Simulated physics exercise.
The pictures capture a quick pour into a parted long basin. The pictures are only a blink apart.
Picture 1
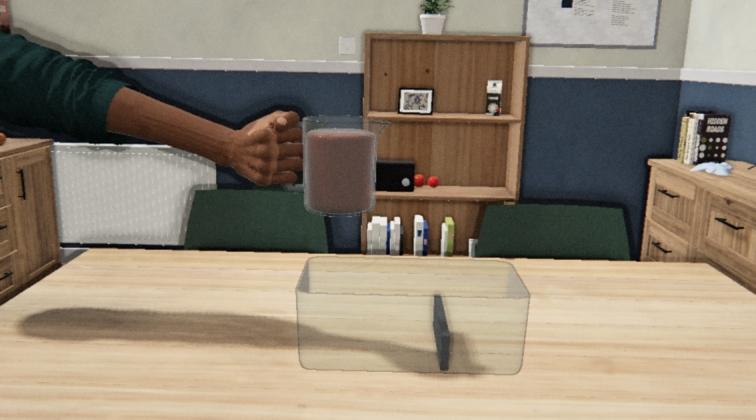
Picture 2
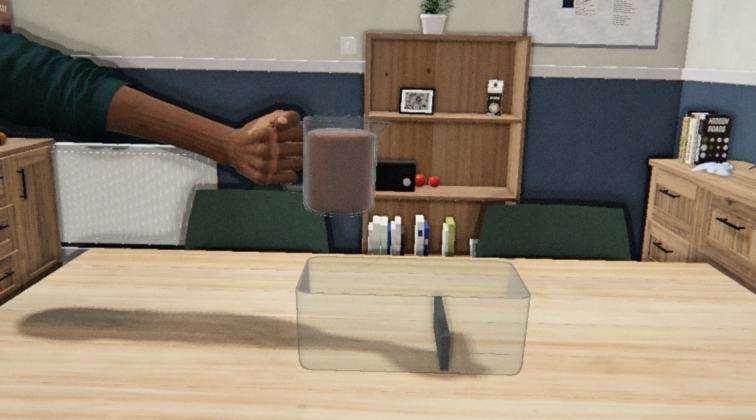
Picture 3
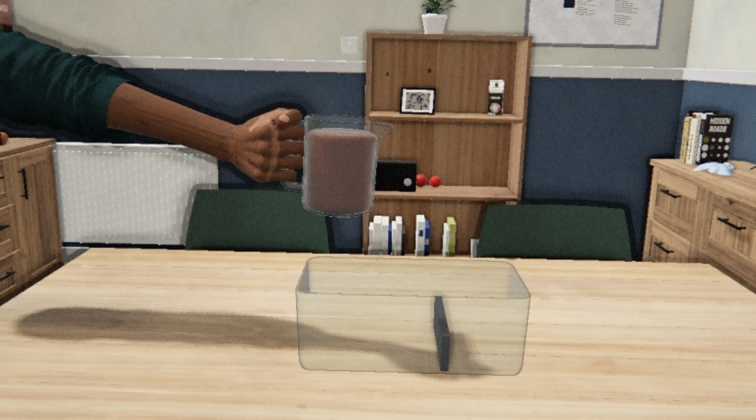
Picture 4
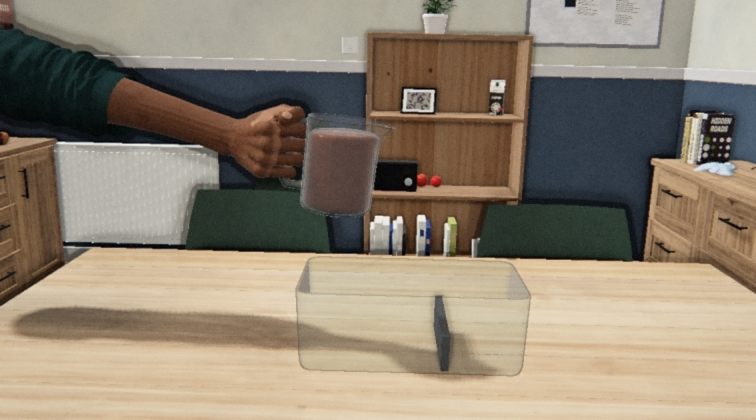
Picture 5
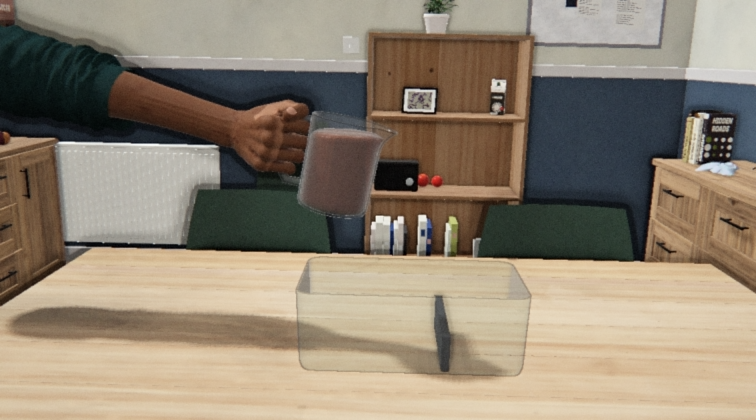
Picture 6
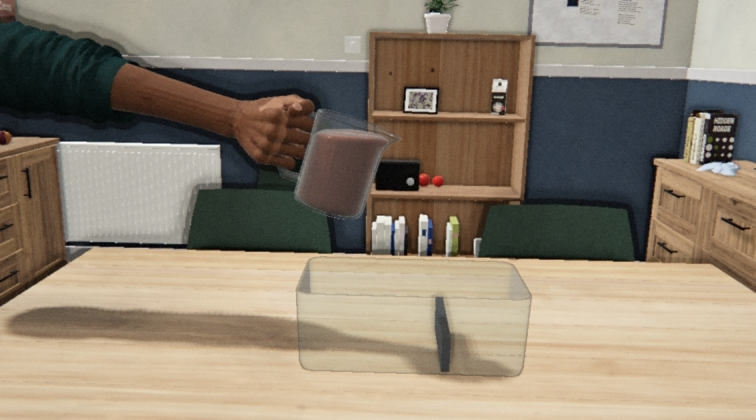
A brown-skinned arm in a dark green sleeve reaches in from the left of a room with blue-and-cream walls, seen from the front across a pale wooden table. Its fist holds a clear jug of reddish-brown contents above a long transparent basin with a dark divider right of centre, before green chairs and wooden shelves. The jug tilts slightly rightward, gradually leaning further, while the basin stays still.
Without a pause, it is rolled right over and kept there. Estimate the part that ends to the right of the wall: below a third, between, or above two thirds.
The portion right of the wall will fail to reach one third.
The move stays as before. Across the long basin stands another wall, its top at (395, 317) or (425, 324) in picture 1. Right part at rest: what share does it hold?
Around 95 percent in try one and around 60 percent in try two.
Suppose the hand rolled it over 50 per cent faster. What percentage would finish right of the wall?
Roughly 15 in a hundred.
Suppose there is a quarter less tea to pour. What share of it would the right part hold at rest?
Near 5 in a hundred.
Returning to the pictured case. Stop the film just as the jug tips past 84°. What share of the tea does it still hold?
70 per cent or so.
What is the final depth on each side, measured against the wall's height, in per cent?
Left of the wall 30 %, right of the wall 20 %.
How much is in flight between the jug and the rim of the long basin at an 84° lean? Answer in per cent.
20 %.
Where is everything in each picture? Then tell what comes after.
Tilt 0°; pouring edge (391, 122); surface from (306, 132) to (376, 134); the long basin's rim runs from (303, 274) to (520, 280); the wall's top is at (441, 315), in the first frame.
Tilt 1°; pouring edge (391, 122); surface from (307, 132) to (377, 134), in the second frame.
Tilt 3°; pouring edge (393, 124); surface from (308, 131) to (378, 135), in the third frame.
Tilt 6°; pouring edge (395, 128); surface from (310, 131) to (380, 136), in the fourth frame.
Tilt 11°; pouring edge (398, 132); surface from (312, 133) to (384, 137), in the fifth frame.
Tilt 17°; pouring edge (401, 138); surface from (312, 138) to (389, 138), in the sixth frame.
A moment on, the jug is tipped on its side and 72 per cent is still to pour, 1 is left of the wall and 5 right of it.
Next, the jug is tipped right over and 16 per cent is still to pour, 41 is left of the wall and 22 right of it.
Then the jug is tipped right over and 0 per cent is still to pour, 68 is left of the wall and 22 right of it.
Later the jug is tipped right over and 0 per cent is still to pour, 71 is left of the wall and 23 right of it.
In the end 71 per cent lies left of the wall, 23 right of it and 6 outside.
